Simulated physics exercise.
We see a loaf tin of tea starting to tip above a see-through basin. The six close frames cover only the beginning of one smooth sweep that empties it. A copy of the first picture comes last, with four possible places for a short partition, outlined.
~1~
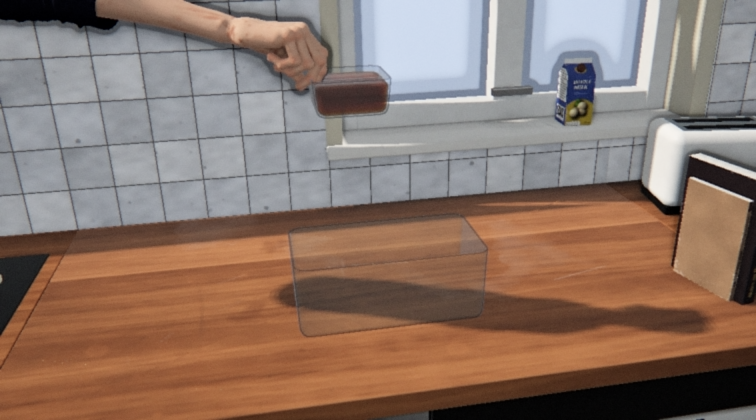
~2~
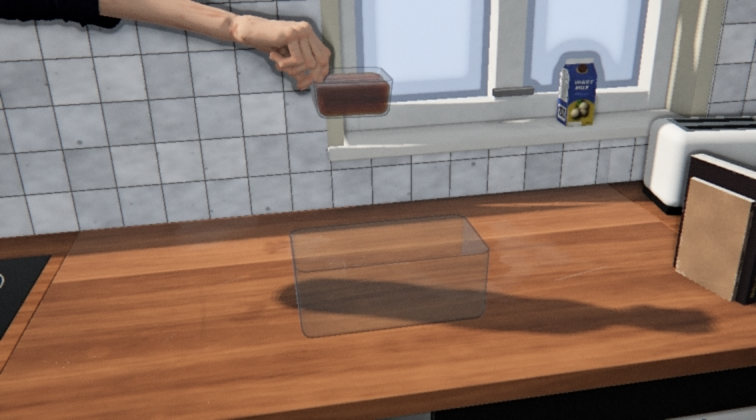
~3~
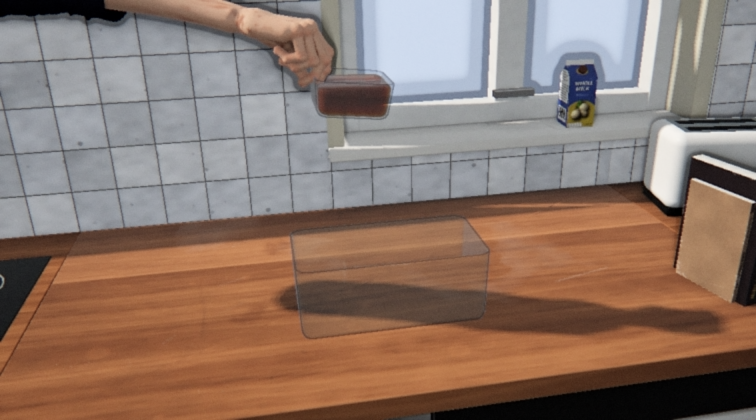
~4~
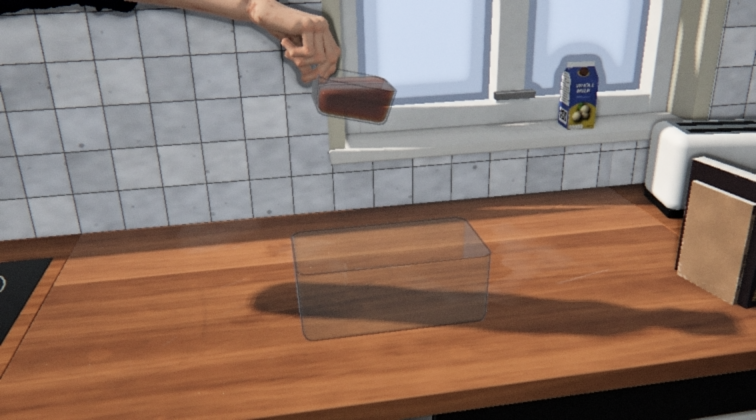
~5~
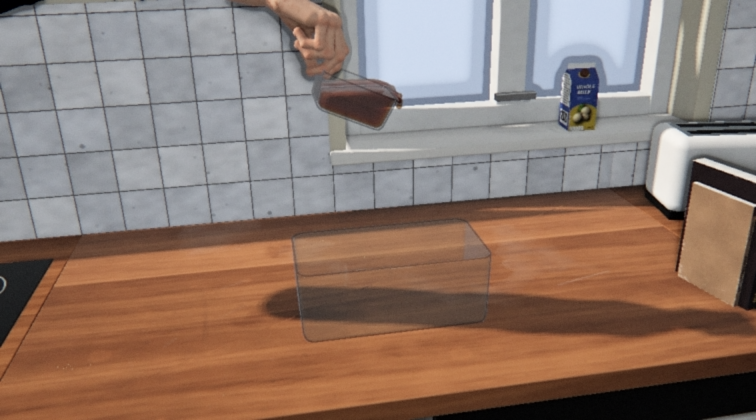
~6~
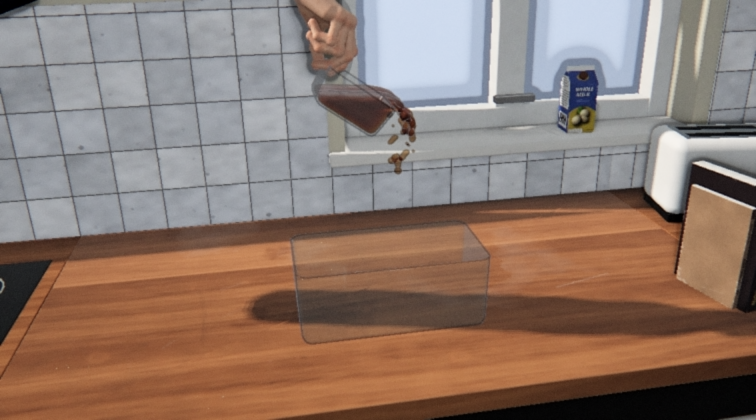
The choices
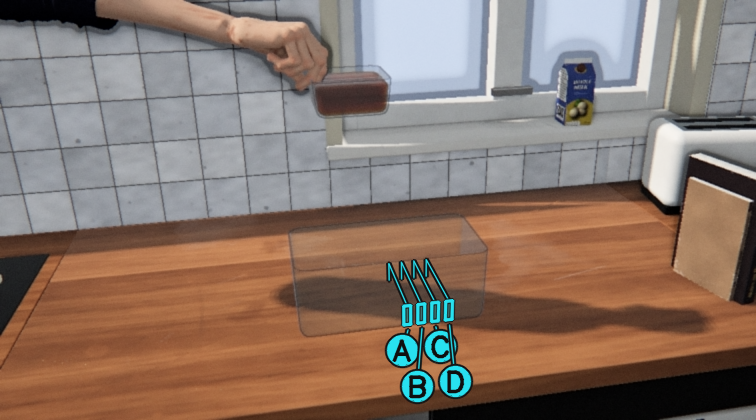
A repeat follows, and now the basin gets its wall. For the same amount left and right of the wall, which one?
Go for D.
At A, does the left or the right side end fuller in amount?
The right one.
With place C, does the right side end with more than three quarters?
No.
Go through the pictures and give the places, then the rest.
In the first picture, upright, lip at (384, 71); basin from (300, 335) to (482, 313); nothing has left yet.
In the second picture, upright, lip at (386, 73); nothing has left yet.
In the third picture, tipped about 6°, lip at (387, 77); nothing has left yet.
In the fourth picture, tipped about 14°, lip at (390, 84); tea is over the lip, down to (390, 84).
In the fifth picture, tipped about 24°, lip at (391, 92); tea is over the lip, down to (395, 102).
In the sixth picture, tipped about 36°, lip at (390, 102); tea is over the lip, down to (395, 167).
On the marked copy, A at (408, 329); B at (421, 328); C at (435, 326); D at (449, 324).
For place A, about 13 % ends left of the wall and 85 % right of it; 3 % is lost outside.
For place B, about 25 % ends left of the wall and 73 % right of it.
For place C, about 33 % ends left of the wall and 64 % right of it; 3 % is lost outside.
For place D, about 46 % ends left of the wall and 52 % right of it.
